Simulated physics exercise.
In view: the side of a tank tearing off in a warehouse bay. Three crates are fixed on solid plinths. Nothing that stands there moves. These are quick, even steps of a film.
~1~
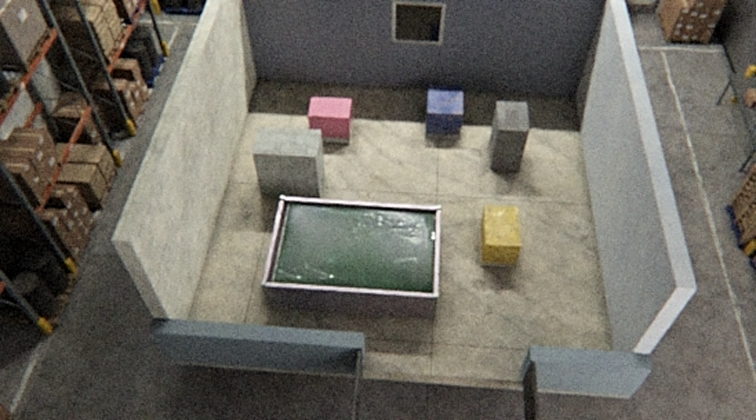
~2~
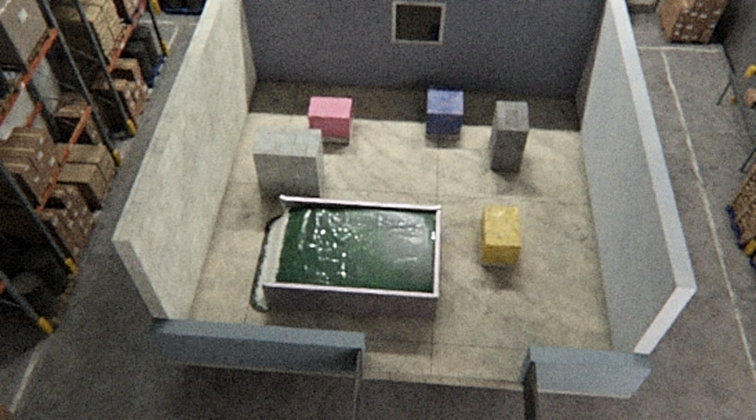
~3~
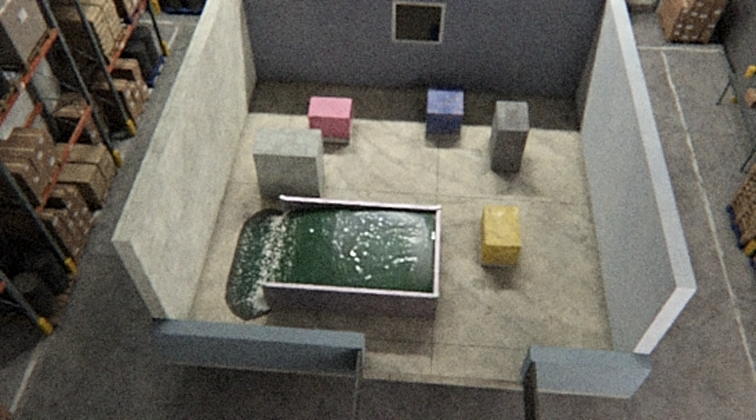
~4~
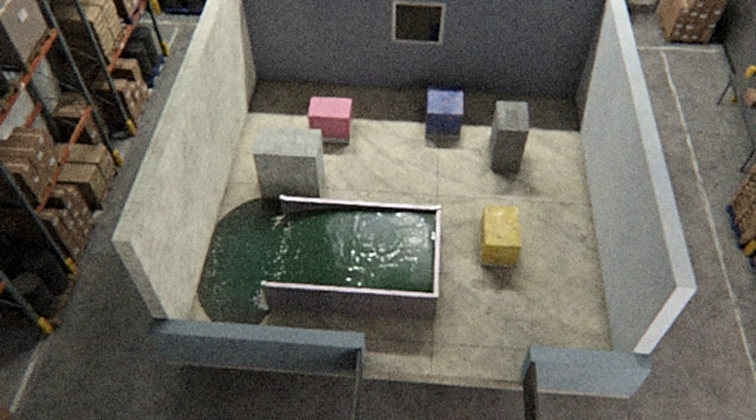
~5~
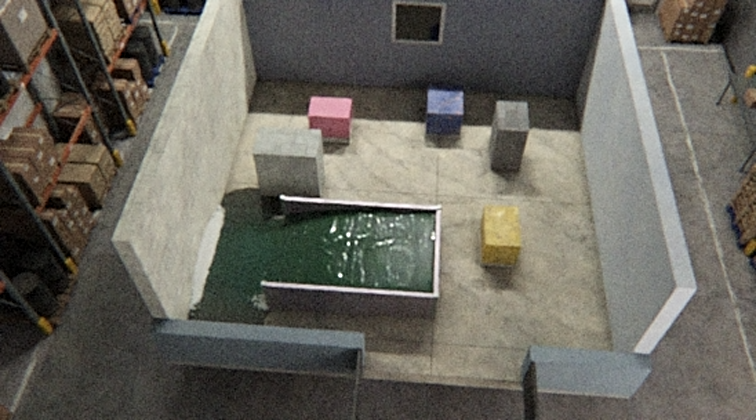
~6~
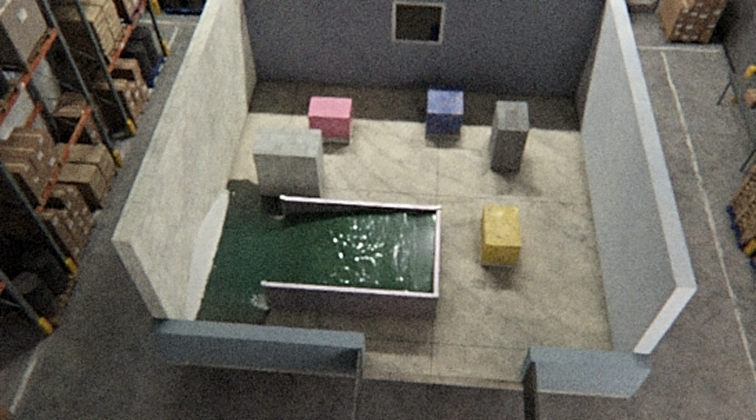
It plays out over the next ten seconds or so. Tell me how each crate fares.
One by one: The blue crate is soaked; the yellow crate is soaked; the pink crate keeps dry.
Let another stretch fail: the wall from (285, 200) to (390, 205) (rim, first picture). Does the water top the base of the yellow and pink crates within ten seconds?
My reading: Yellow gets wet, pink is soaked.
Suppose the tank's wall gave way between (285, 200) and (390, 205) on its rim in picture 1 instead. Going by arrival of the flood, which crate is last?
I say the yellow crate.
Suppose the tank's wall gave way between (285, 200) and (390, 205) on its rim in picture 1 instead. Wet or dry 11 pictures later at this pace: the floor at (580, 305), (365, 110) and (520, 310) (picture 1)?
One after the other: Not flooded, awash, free of water.
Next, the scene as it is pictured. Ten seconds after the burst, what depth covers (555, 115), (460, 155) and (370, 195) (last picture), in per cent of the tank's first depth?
In turn 12, 4 and 8 in a hundred.
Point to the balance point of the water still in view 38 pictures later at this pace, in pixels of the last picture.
Around (360, 212).
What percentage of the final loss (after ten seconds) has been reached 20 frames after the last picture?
Some 10 per cent.
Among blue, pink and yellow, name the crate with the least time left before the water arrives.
It is the crate marked pink.
A moment on, water covers 15 % of the floor; the blue crate not reached, the yellow crate not reached, the pink crate not reached.
Next, water covers 25 % of the floor; the blue crate not reached, the yellow crate not reached, the pink crate water round its plinth.
Then, water covers 45 % of the floor; the blue crate not reached, the yellow crate not reached, the pink crate water round its plinth.
Later, water covers 85 % of the floor; the blue crate water round its plinth, the yellow crate water round its plinth, the pink crate water round its plinth.
In the end, water covers 100 % of the floor; the blue crate was topped, the yellow crate was topped, the pink crate stayed above the water.
